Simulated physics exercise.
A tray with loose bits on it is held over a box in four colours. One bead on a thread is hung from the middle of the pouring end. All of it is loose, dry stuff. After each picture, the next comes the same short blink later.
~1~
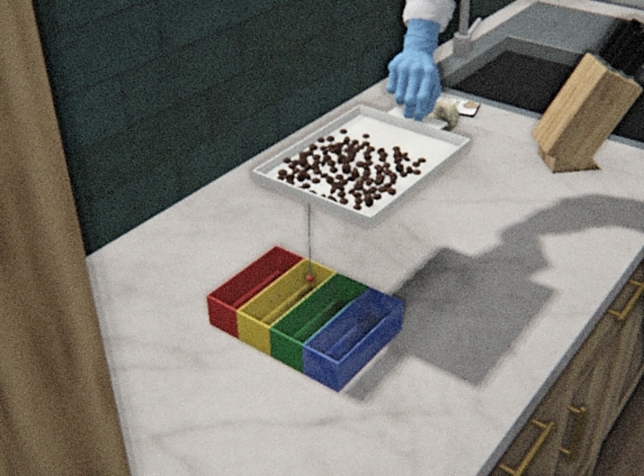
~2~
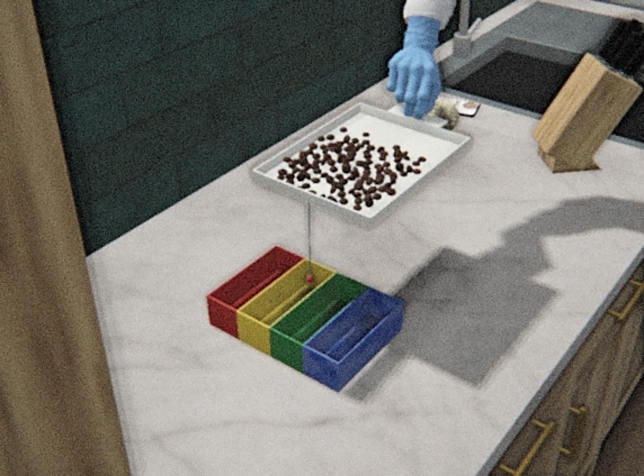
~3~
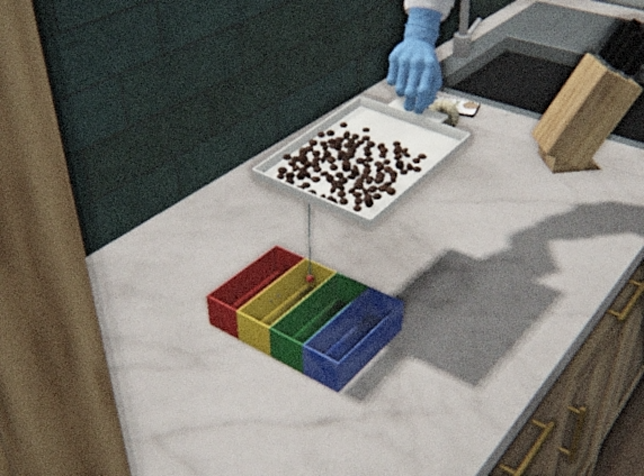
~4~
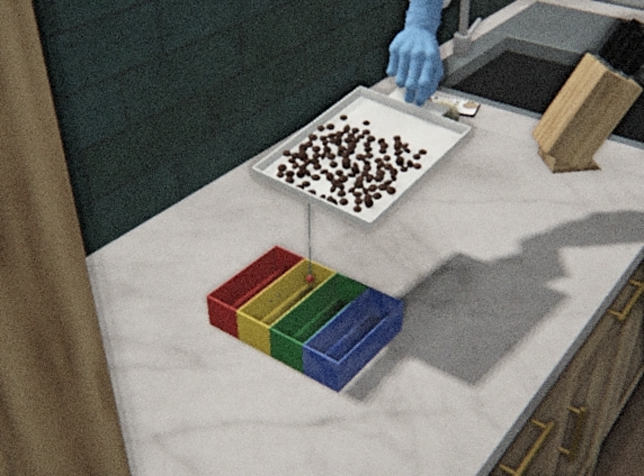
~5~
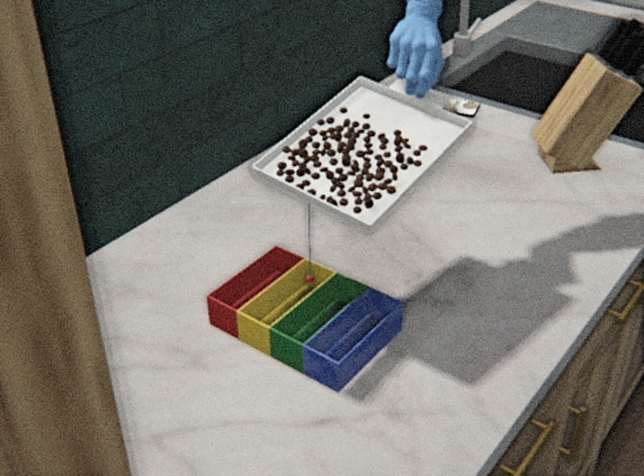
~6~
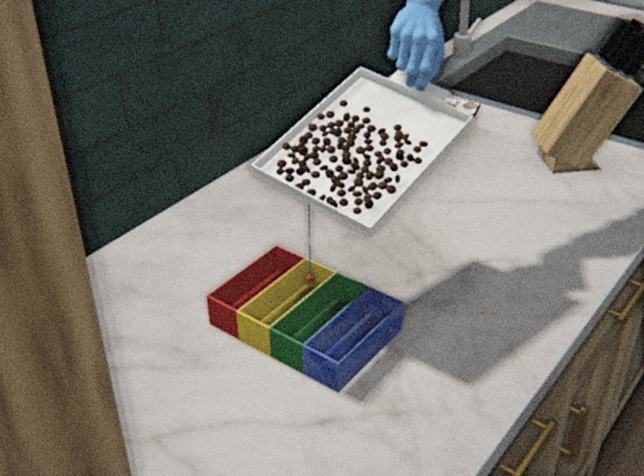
On a pale marble kitchen counter, a blue-gloved hand holds a white tray of small dark brown pieces above a box with red, yellow, green and blue sections, a bead hanging from a thread between them. The tray starts level, then gradually tilts toward its right front corner, while the pieces barely move.
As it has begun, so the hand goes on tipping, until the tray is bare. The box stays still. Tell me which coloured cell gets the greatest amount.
The greatest amount goes to the blue cell.
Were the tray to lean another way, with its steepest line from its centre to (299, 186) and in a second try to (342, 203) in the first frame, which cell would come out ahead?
The red one; that blue cell.
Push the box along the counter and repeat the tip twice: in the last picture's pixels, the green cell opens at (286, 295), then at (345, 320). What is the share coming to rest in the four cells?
Result: 30 % and 100 %.
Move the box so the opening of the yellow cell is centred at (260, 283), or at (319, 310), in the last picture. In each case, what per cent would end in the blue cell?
About 50 and 0 per cent.
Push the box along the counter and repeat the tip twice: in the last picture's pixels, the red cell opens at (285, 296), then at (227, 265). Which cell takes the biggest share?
First: Green. Second: The blue cell.
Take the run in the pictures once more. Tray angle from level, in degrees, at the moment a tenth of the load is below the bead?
The tilt is near 85° by then.
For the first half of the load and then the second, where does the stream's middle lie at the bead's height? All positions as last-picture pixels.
The leading part at (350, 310), the rest of it at (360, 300).
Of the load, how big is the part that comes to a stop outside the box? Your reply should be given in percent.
About 0 per cent.
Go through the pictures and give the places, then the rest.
The first picture shows corners of the pouring end (256, 170) and (370, 215), level; middle of the load (346, 167), flat chocolate drops; bead on its thread (310, 279); red cell (223, 315); yellow cell (254, 331); green cell (287, 348); blue cell (321, 366).
The second picture shows corners of the pouring end (256, 170) and (370, 216), level; middle of the load (346, 167).
The third picture shows corners of the pouring end (256, 169) and (370, 217), tipped barely, lowest at the right corner; middle of the load (346, 164).
The fourth picture shows corners of the pouring end (256, 167) and (370, 220), tipped a little, lowest at the right corner; middle of the load (346, 165).
The fifth picture shows corners of the pouring end (255, 166) and (370, 222), tipped a little, lowest at the right corner; middle of the load (346, 163).
The sixth picture shows corners of the pouring end (255, 165) and (370, 225), tipped clearly, lowest at the right corner; middle of the load (356, 161); red cell (223, 315); yellow cell (254, 331); green cell (287, 348); blue cell (321, 366).
Just after the last frame, tray tipped steeply; every one on the tray.
A moment on, tray tipped right over; roughly a third on the tray; roughly a quarter in the blue cell; about a tenth in the green cell; roughly a quarter falling or outside the box.
Further on, tray tipped past a quarter turn; the larger part in the blue cell; roughly a quarter in the green cell; just a few in the yellow cell; just a few falling or outside the box.
When it is over, tray tipped past a quarter turn; the larger part in the blue cell; roughly a quarter in the green cell; just a few in the yellow cell; not one in the red cell; just a few outside the box.
